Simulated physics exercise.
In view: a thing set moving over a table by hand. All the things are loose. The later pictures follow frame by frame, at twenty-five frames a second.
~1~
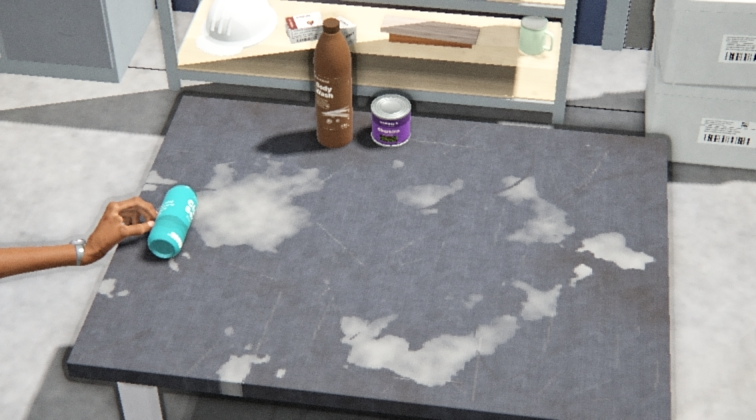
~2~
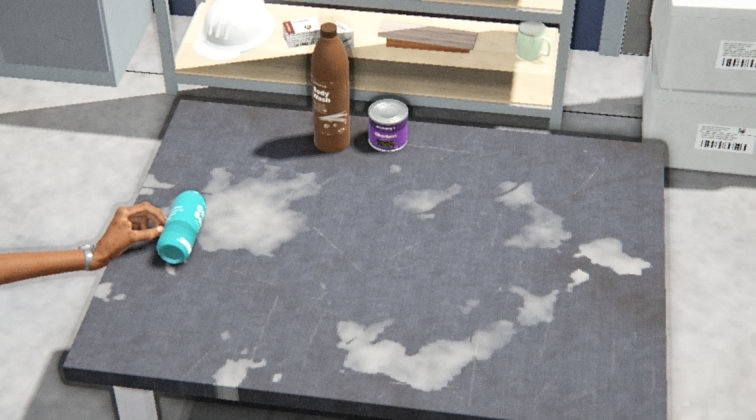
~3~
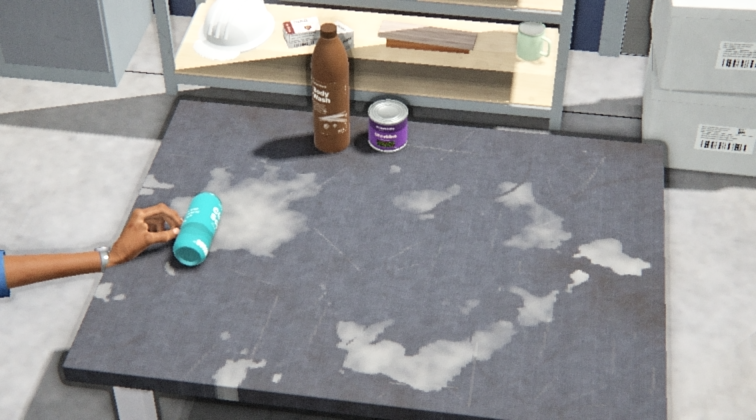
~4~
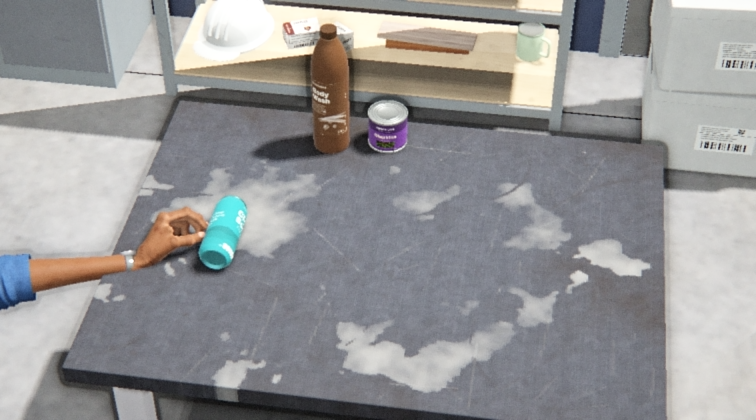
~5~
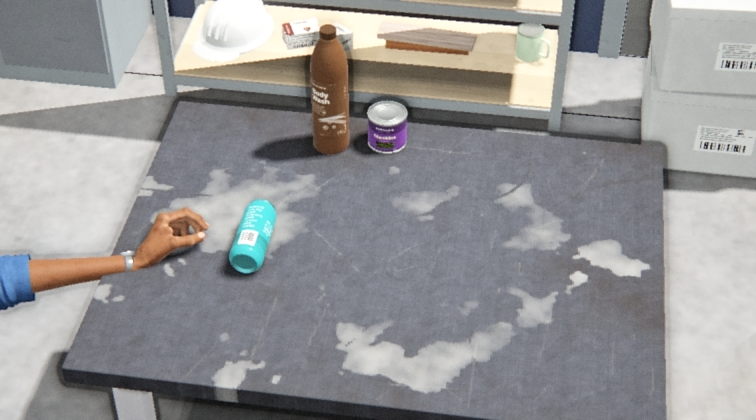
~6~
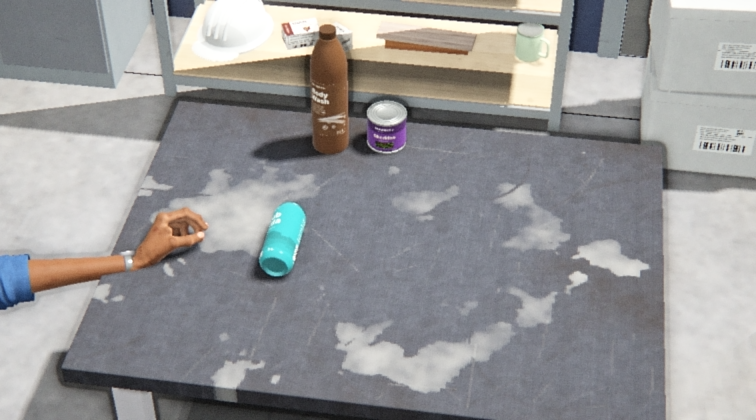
The video shows a hand pushing a turquoise can lying on its side rightward across a worn dark table, then staying back as the can rolls farther right, while a brown bottle and a small purple tin remain still behind.
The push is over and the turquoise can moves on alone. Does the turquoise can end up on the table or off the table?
The turquoise can goes over the edge.
Then, 0.30 s after the last picture, turquoise can rolled well along near (506, 262).
Then, 0.60 s after the last picture, turquoise can now off the table.
Then, 0.90 s after the last picture, things are still on the move.
By the end, off the table, turquoise can.
